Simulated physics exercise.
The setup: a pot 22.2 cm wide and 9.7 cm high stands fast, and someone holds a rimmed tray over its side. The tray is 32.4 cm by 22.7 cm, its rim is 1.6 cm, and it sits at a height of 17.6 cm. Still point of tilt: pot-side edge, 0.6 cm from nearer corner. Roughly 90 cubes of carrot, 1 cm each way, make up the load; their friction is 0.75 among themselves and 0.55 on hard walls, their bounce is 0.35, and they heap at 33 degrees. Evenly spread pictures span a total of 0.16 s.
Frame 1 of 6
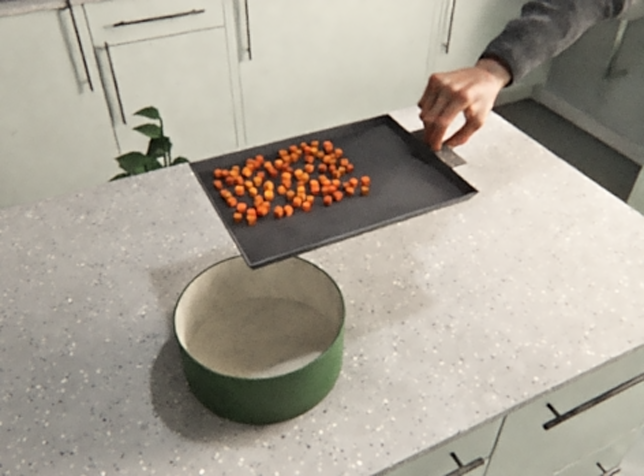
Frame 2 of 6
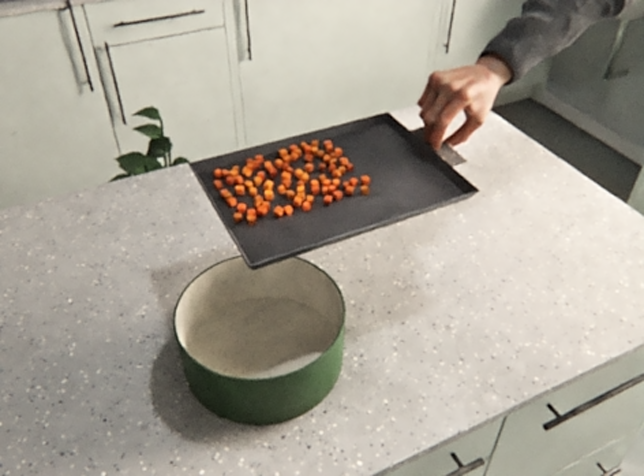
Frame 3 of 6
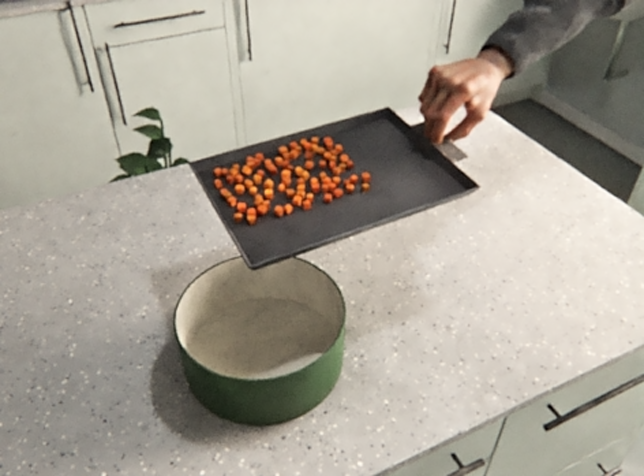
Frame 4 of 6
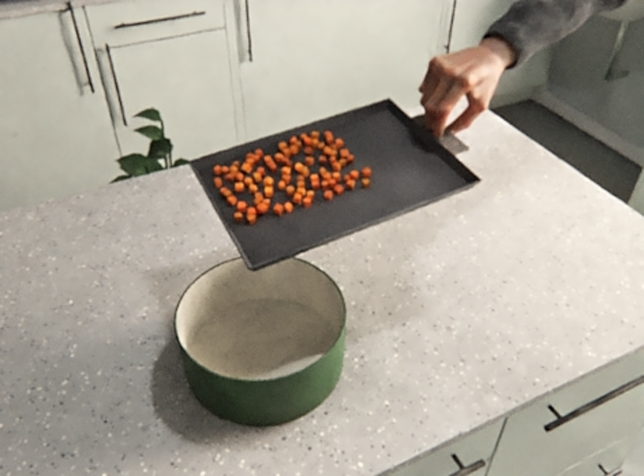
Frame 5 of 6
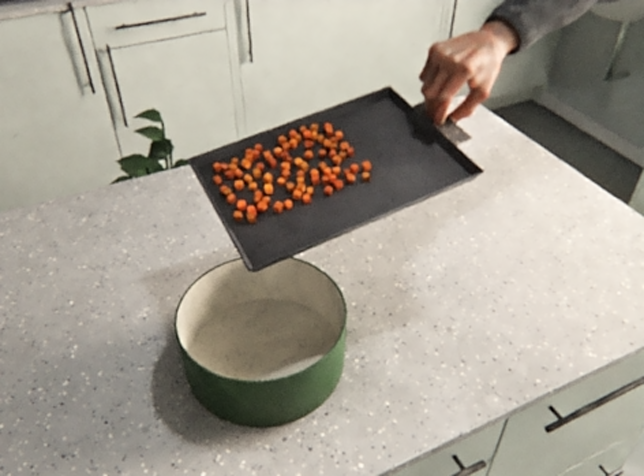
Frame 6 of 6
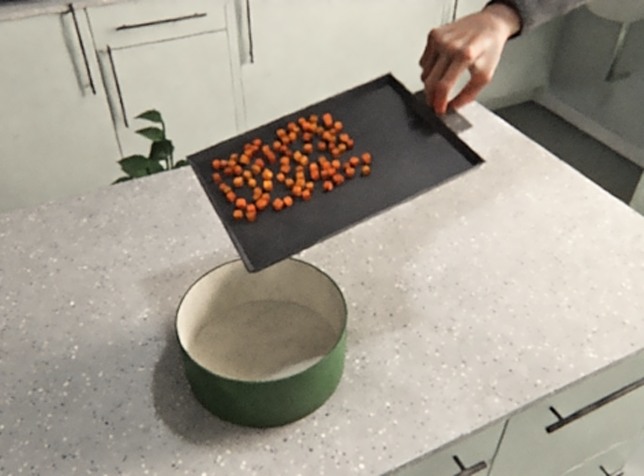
A hand in a grey sleeve holds a dark rimmed tray of small orange carrot pieces above a green pot with a cream interior. The scene is a kitchen with pale green cabinets, seen from above across a speckled light countertop, with a leafy plant behind at left. The hand slowly raises the tray's right end, tilting it gently toward the lower left, while the pieces barely shift.
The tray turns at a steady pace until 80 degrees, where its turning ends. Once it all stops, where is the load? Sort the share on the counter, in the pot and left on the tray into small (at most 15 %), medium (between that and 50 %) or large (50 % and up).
Counter - medium, pot - large, tray - small.
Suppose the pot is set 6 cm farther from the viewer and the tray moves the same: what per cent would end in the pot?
In that case some 35 per cent.
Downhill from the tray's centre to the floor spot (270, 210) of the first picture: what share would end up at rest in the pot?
Estimate: Some 35 per cent.
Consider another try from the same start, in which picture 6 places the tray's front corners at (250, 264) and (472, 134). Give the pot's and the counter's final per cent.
Pot: 10, counter: 90.
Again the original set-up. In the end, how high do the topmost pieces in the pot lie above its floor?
My guess is around 1.5 centimetres.
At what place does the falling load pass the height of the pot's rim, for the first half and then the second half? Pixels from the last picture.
I'd mark about (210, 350) for the first half, then (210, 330) for the second.
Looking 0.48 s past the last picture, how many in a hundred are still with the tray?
Value: About 95%.
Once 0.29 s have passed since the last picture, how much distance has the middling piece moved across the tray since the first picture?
I'd say close to 1 centimetres.
Then, 0.29 s after the last picture, tilt 46 degrees; the tray holds 100 %, the pot 0 %.
Then, 0.48 s after the last picture, tilt 69 degrees; the tray holds 95 %, the pot 0 %.
Then, 0.78 s after the last picture, tilt 80 degrees; the tray holds 0 %, the pot 65 %.
In the end, counter 35 %, pot 65 %, tray 0 %.
